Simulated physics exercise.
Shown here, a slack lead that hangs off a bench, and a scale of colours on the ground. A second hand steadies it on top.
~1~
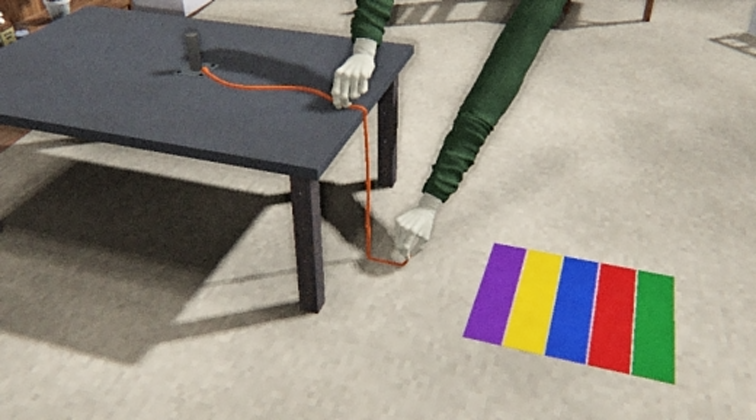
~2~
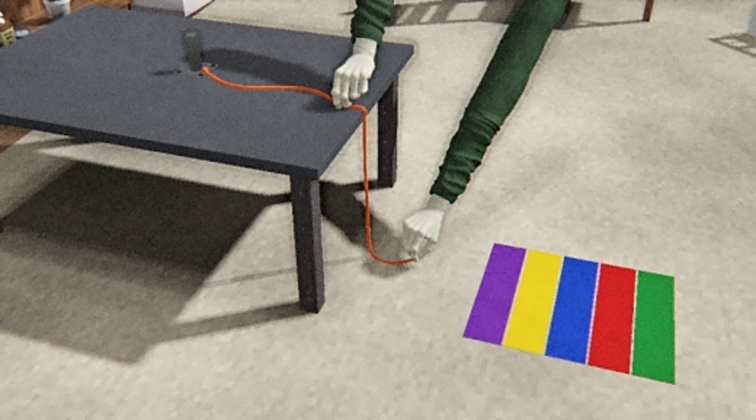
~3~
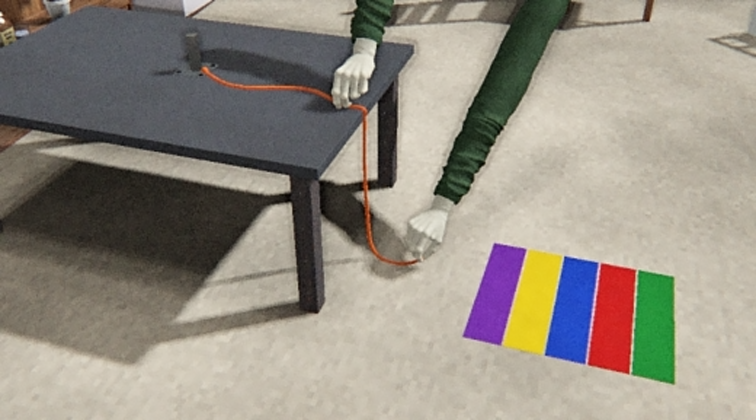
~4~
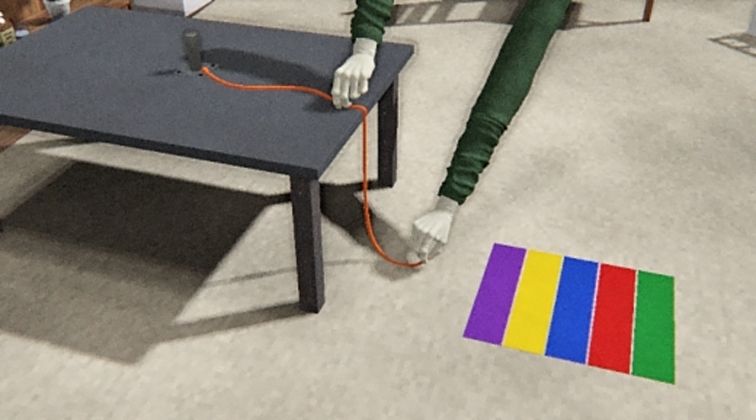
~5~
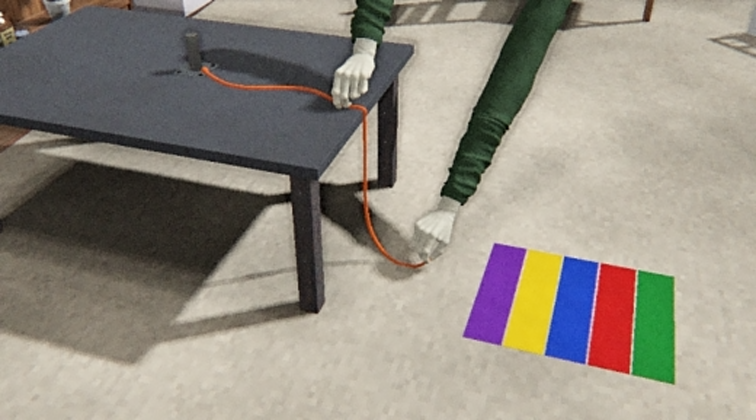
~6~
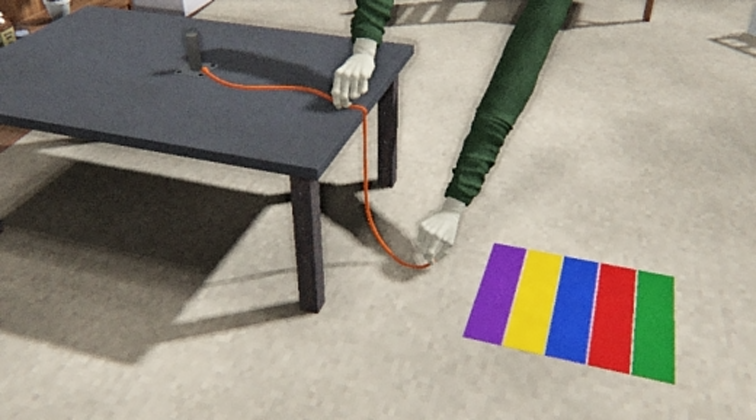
On a pale floor beside a dark table, a gloved hand slowly drawing an orange cord's end slightly right, another hand resting on the tabletop.
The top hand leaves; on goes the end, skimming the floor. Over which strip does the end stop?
The end stops over the yellow strip.
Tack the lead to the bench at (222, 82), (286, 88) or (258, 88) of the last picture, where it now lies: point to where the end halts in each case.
In that order: (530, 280), (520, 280) and (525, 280).
A little later, end near (464, 267); short of the strips.
Next, end near (508, 275); over purple.
When it is tight, end near (534, 281); over yellow. It gets as far as the yellow strip.
